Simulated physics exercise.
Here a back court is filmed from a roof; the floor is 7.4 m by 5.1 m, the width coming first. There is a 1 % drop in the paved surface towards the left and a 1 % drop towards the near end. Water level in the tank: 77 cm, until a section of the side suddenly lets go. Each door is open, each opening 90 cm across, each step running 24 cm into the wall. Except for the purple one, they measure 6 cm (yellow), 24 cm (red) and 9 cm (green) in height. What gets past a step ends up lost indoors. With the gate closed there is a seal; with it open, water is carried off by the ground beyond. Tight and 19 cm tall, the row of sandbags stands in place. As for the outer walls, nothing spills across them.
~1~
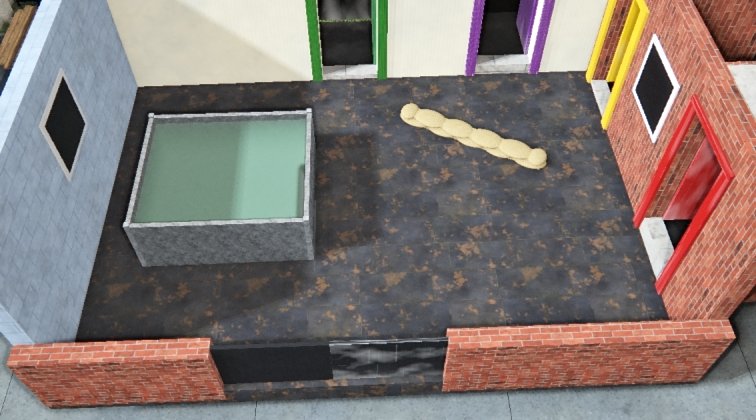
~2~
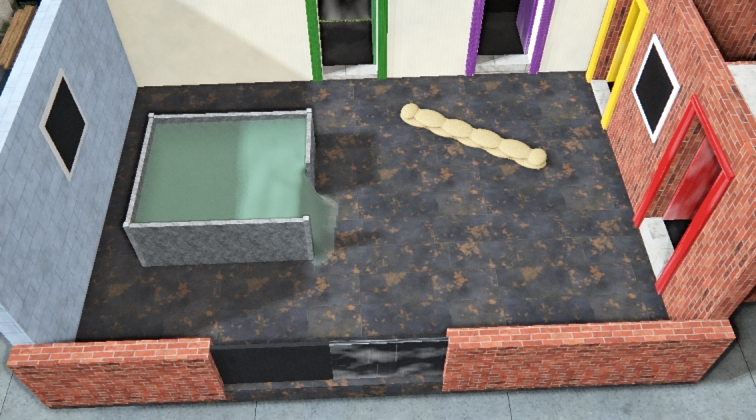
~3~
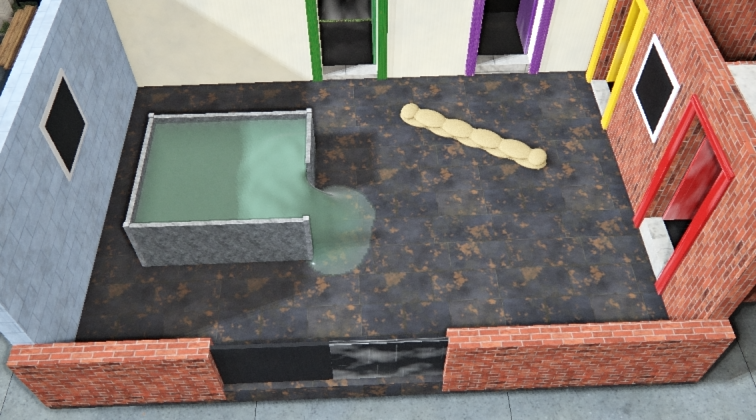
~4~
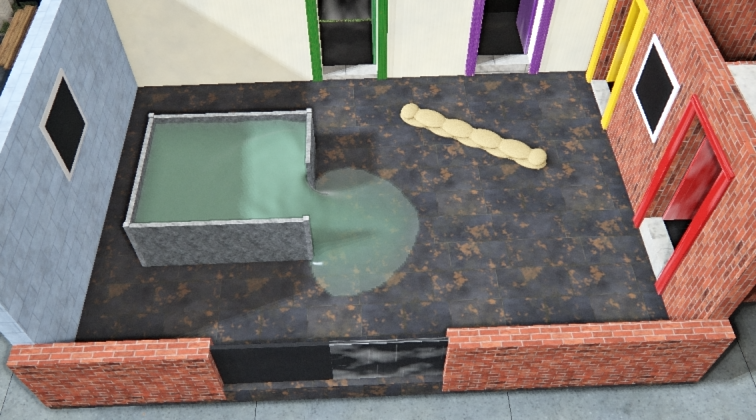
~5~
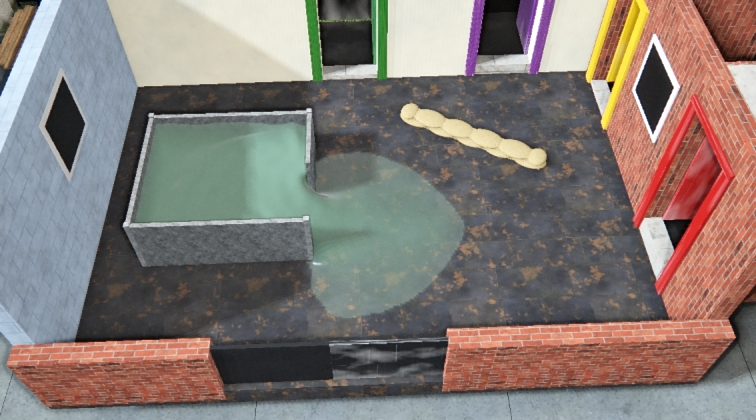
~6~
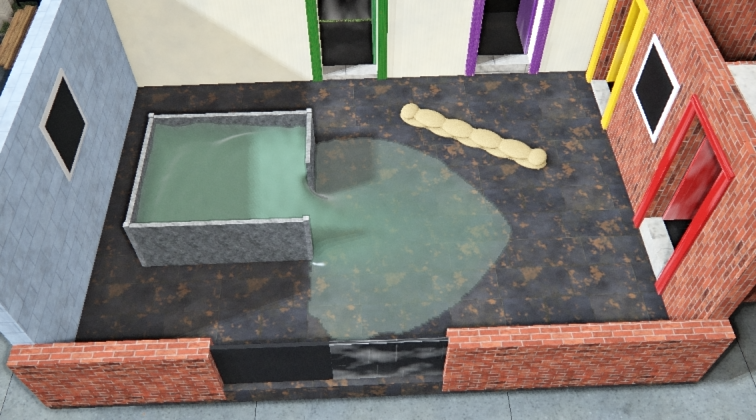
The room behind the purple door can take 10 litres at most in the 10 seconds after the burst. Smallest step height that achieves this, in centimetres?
6.5 cm.
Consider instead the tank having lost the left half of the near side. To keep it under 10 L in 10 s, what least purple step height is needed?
In that case you'd want it roughly 7.5 cm high.
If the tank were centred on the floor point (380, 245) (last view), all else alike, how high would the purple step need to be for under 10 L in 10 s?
At least some 17 centimetres tall.
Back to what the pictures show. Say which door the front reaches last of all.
Last comes the purple one.
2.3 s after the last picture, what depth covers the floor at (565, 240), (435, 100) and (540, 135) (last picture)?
Depth: About 5, 0, 1 cm.
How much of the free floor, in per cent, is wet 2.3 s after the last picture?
About 50 per cent.
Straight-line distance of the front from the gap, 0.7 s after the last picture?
Around 4.6 m from the gap.
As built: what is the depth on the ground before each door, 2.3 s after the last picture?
Depths in cm - yellow: 4, purple: 0, red: 33, green: 2.
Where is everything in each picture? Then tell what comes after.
In the first frame, still water, 77 cm deep, in the tank at (225, 169); the purple door at (510, 23) is dry.
In the second frame, the gap is at (308, 217), the front 0.3 m out at (333, 212); the back of the tank holds 77 cm.
In the third frame, the front is at (368, 224), 0.8 m from the gap at (308, 218); 0.9 m2 of floor is wet, 77 cm left at the back.
In the fourth frame, water pours out at (309, 219) and has run 1.4 m, to (412, 233); about 8 cm deep outside, 77 cm at the back.
In the fifth frame, the gap is at (309, 219), the front 2.1 m out at (459, 224); the back of the tank holds 76 cm.
In the sixth frame, water pours out at (309, 219) and has run 2.7 m, to (504, 233); about 4 cm deep outside, 70 cm at the back; the purple door at (510, 23), 4.3 m from the gap, is still 2.3 m from the nearest water.
Then, 0.7 s after the last picture water covers 40 % of the floor, deepest (40 cm) near (324, 233); it has not reached the purple door.
Then, 2.3 s after the last picture water covers 50 % of the floor, deepest (37 cm) near (655, 276); it has not reached the purple door.
Then, 9.3 s after the last picture water covers 95 % of the floor, deepest (18 cm) near (103, 231); 4 cm at the purple door, 0 litres in over its 19 cm step.
At the purple door as built, the water peaked near 12 cm, 4.9 s after the last picture.
Run again over the same 10 s with other heights there, 16 litres in over 5.5 cm, 7 litres over 7.5 cm. The limit of 10 litres is kept from about 6.5 cm up.
